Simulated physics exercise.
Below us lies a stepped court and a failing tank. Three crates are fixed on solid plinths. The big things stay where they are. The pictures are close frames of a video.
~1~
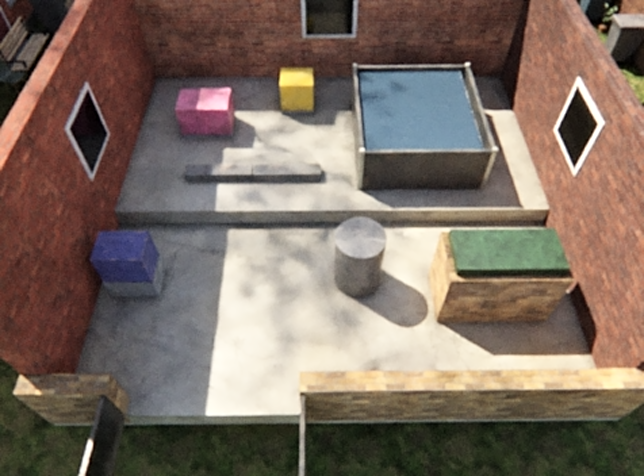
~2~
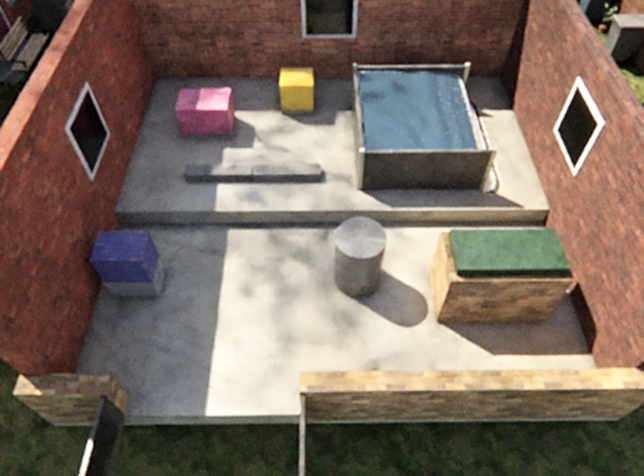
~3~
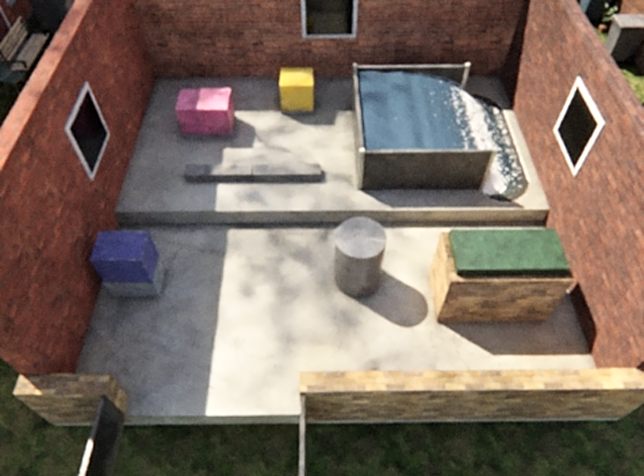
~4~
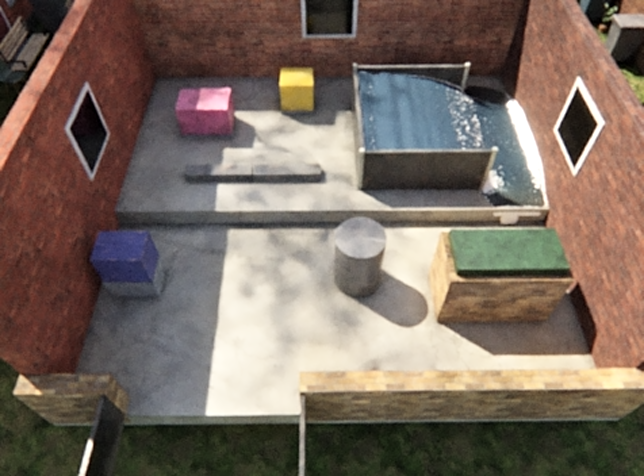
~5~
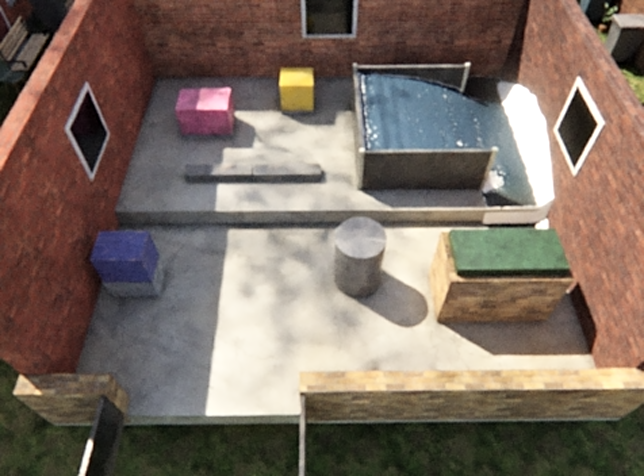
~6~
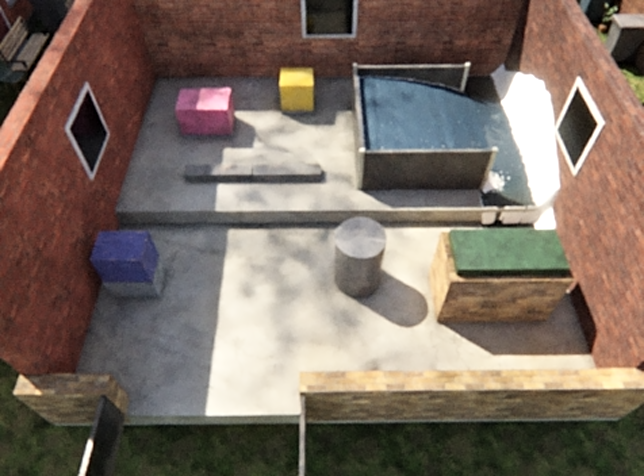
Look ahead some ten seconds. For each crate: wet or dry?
The yellow crate is wetted; the blue crate escapes dry; the pink crate is wetted.
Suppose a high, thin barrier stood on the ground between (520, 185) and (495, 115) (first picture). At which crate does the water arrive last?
Last comes the blue crate.
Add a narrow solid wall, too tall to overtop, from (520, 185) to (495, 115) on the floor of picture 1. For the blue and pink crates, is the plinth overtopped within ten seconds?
Blue is spared, pink is wetted.
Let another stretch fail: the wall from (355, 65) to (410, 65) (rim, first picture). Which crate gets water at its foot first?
I say the crate marked yellow.
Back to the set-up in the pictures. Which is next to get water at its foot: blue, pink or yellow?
The yellow crate.
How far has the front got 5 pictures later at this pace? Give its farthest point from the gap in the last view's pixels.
At about (592, 366).
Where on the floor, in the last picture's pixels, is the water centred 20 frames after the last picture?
Around (421, 166).
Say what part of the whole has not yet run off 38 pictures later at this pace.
I make it 100 per cent.
A moment on, water covers 15 % of the floor; the yellow crate not reached, the blue crate not reached, the pink crate not reached.
Next, water covers 30 % of the floor; the yellow crate water round its plinth, the blue crate not reached, the pink crate not reached.
Then, water covers 60 % of the floor; the yellow crate water round its plinth, the blue crate not reached, the pink crate water round its plinth.
Later, water covers 85 % of the floor; the yellow crate water round its plinth, the blue crate water round its plinth, the pink crate water round its plinth.
In the end, water covers 90 % of the floor; the yellow crate was topped, the blue crate stayed above the water, the pink crate was topped.
